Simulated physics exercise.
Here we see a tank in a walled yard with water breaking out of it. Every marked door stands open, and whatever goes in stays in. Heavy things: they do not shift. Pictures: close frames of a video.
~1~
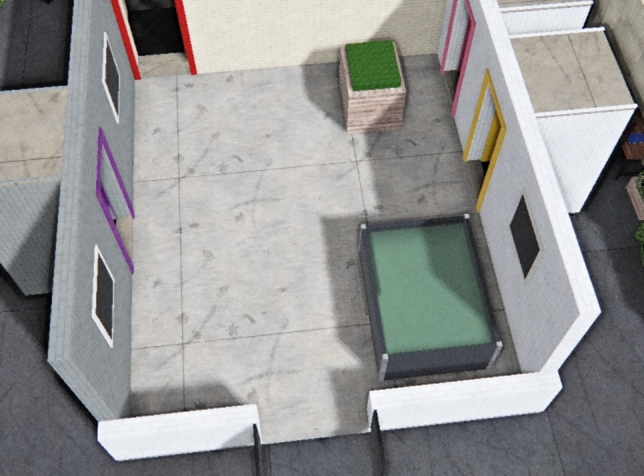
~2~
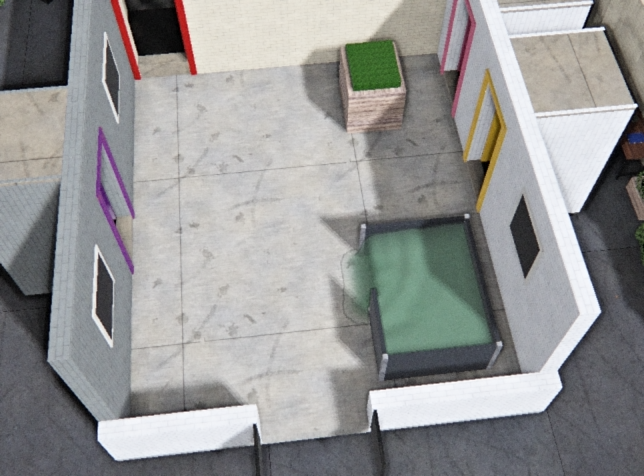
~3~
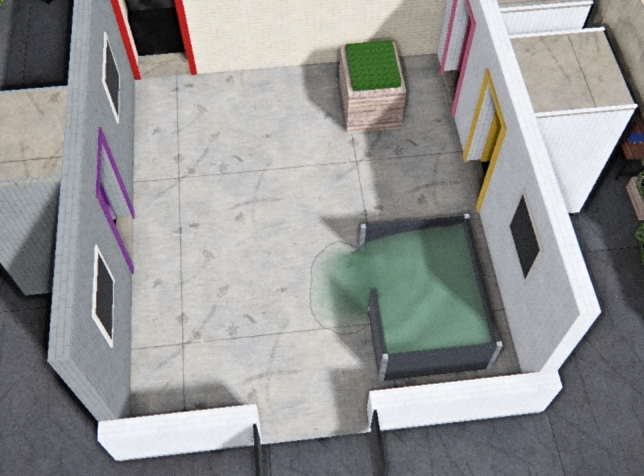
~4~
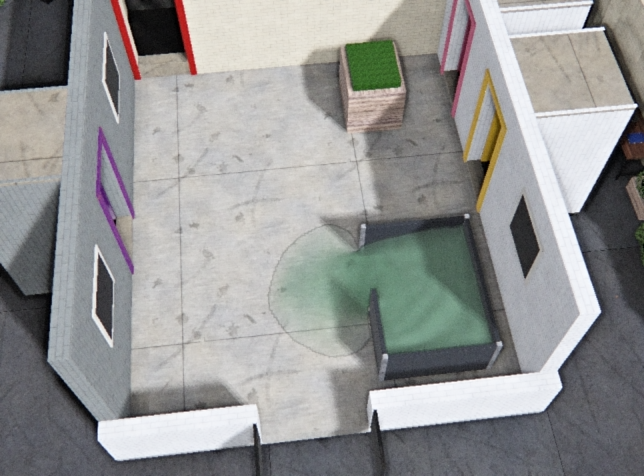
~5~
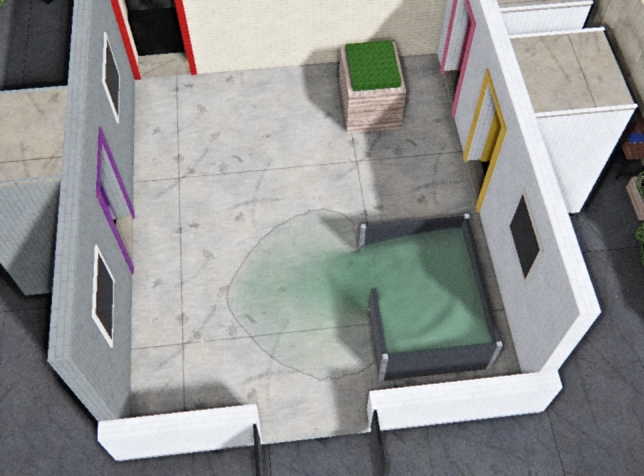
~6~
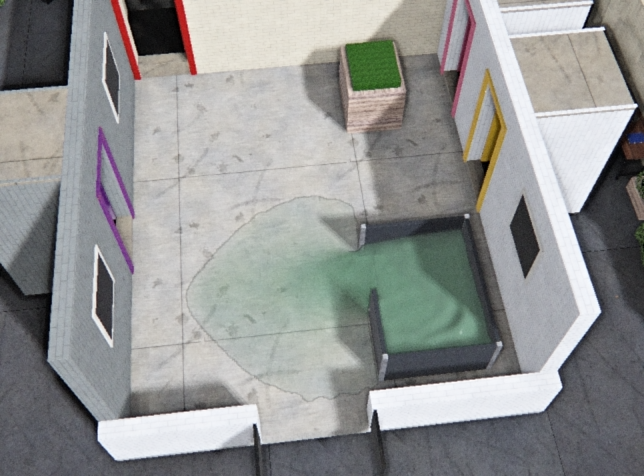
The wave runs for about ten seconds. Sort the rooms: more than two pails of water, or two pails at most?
Pink door - two pails at most; purple door - more than two pails; yellow door - two pails at most; red door - two pails at most.
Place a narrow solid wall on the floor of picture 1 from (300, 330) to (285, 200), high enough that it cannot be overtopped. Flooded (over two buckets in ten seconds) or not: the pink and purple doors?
Outcome: Pink remains below the limit; purple remains below the limit.
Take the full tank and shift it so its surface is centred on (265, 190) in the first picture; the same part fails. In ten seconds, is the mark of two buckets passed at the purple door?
Purple: Overshoots.
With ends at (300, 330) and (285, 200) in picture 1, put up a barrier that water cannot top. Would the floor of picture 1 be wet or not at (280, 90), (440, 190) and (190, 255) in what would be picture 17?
Taking the points in turn, they are inundated, high and dry and high and dry.
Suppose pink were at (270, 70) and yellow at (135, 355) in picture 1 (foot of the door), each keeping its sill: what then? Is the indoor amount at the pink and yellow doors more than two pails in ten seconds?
Pink keeps below it; yellow passes that mark.
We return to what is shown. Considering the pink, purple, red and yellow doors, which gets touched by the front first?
My answer: The one in purple.
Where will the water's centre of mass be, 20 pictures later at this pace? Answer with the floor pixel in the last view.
Near (270, 272) in the last view.
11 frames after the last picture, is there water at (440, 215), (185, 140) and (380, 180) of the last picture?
The three points read clear, soaked through and clear.
A moment on, water covers 40 % of the floor; the pink door not reached, the purple door under two buckets in, the yellow door not reached, the red door not reached.
Next, water covers 50 % of the floor; the pink door not reached, the purple door over two buckets in, the yellow door not reached, the red door not reached.
Then, water covers 50 % of the floor; the pink door not reached, the purple door far over two buckets in, the yellow door not reached, the red door wet at the sill, nothing in.
Later, water covers 75 % of the floor; the pink door wet at the sill, nothing in, the purple door far over two buckets in, the yellow door not reached, the red door wet at the sill, nothing in.
In the end, water covers 95 % of the floor; the pink door wet at the sill, nothing in, the purple door far over two buckets in, the yellow door wet at the sill, nothing in, the red door wet at the sill, nothing in.
